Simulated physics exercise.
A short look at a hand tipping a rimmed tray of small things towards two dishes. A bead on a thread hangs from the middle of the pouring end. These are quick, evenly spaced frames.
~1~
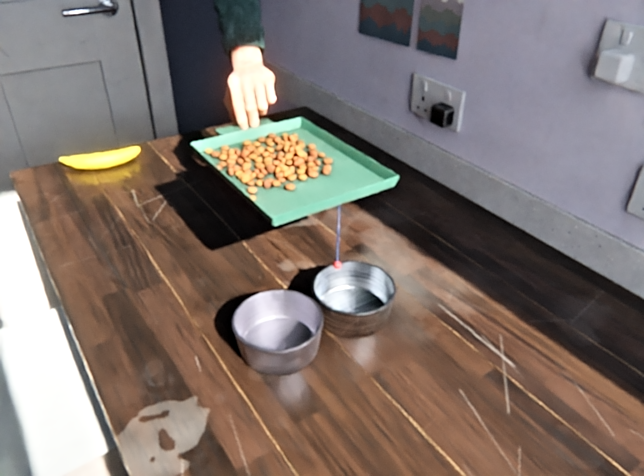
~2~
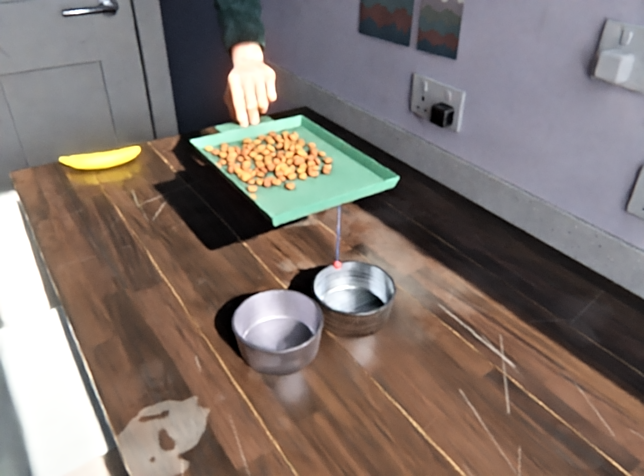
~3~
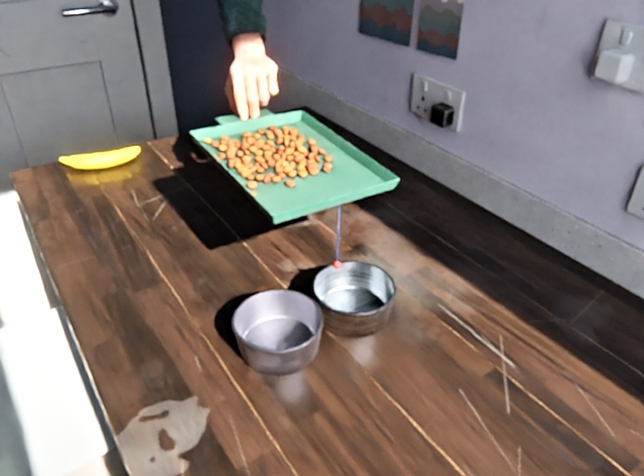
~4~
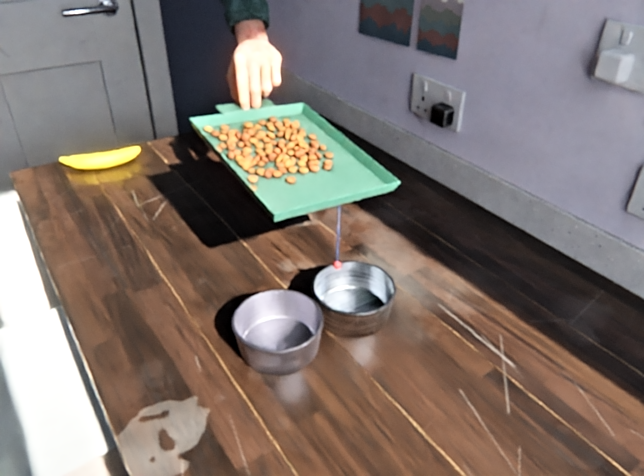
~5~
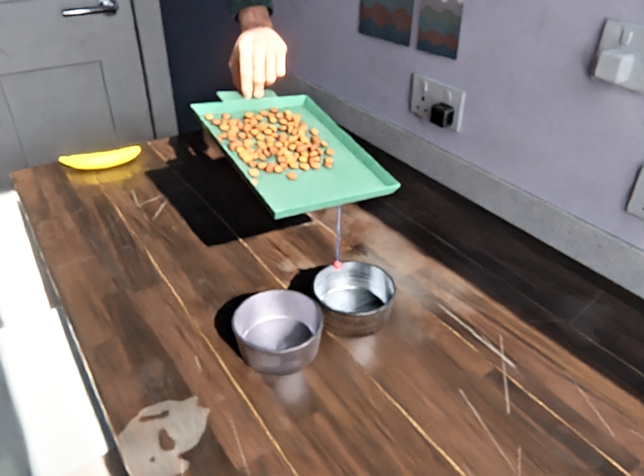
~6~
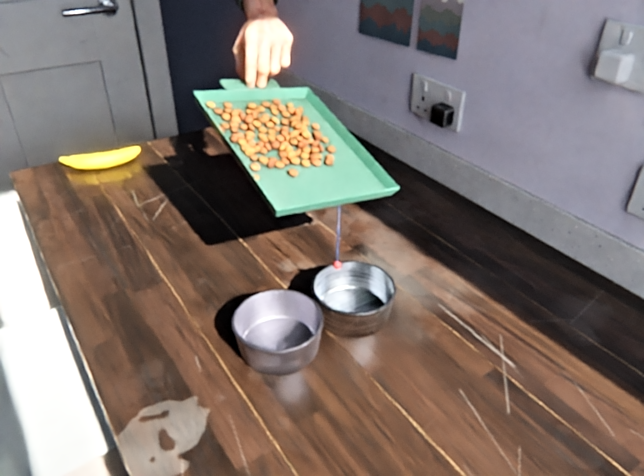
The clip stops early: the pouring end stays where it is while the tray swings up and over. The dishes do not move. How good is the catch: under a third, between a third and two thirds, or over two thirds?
Together they catch under a third.
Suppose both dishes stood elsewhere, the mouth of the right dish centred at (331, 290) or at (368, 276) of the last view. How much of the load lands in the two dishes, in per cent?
Near 0 % and 50 %.
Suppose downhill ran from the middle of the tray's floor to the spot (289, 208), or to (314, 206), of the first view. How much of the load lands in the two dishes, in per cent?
The first gives 80 %, the second 90 %.
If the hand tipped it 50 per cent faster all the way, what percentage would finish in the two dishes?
Some 10 per cent.
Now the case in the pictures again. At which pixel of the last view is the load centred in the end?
Around (399, 285).
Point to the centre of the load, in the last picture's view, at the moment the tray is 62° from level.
Near (372, 188).
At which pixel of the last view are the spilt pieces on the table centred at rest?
At about (401, 280).
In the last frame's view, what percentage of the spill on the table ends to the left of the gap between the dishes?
It comes to 0 per cent or so.
Just after the last frame, tray tipped steeply; the larger part on the tray; about a tenth in the air.
A moment on, tray tipped right over; about a tenth on the tray; roughly a quarter in the right dish; roughly two thirds outside both; about a tenth in the air.
Further on, tray tipped past a quarter turn; roughly a quarter in the right dish; the larger part outside both.
When it is over, tray tipped past a quarter turn; not one in the left dish; roughly a quarter in the right dish; the larger part outside both.
